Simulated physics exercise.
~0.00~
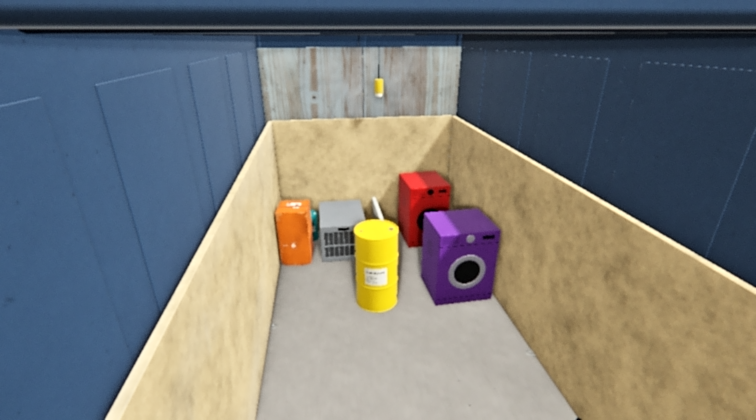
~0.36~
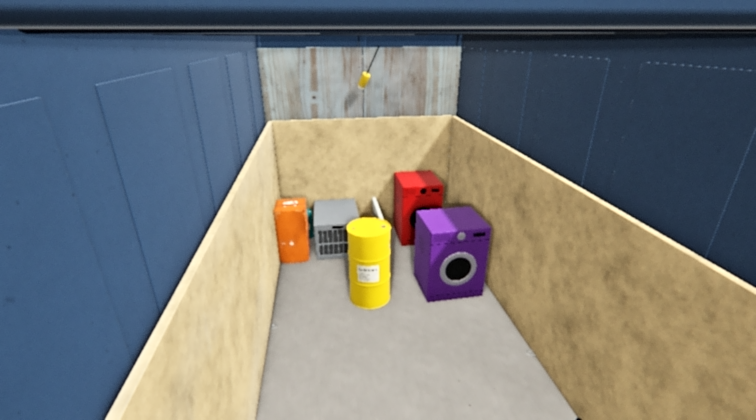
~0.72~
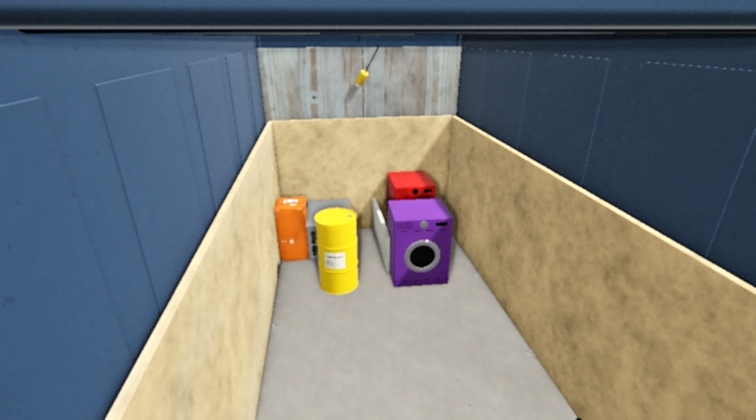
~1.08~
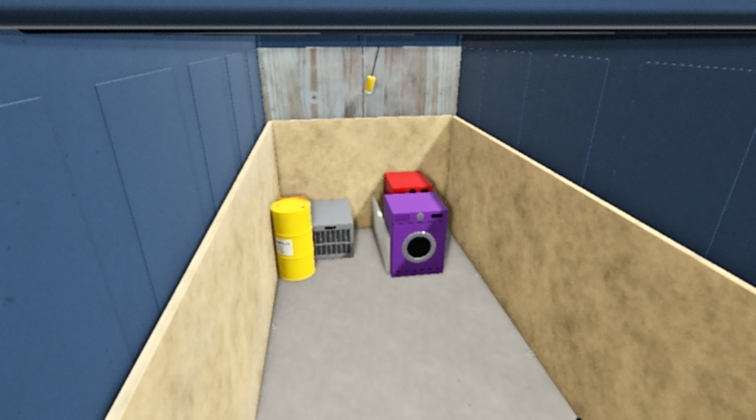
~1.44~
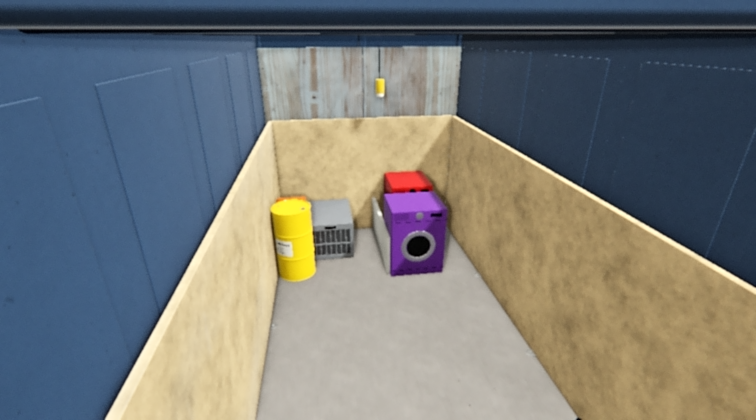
In a van's load bay, a yellow drum and appliances slide left and stop upright.
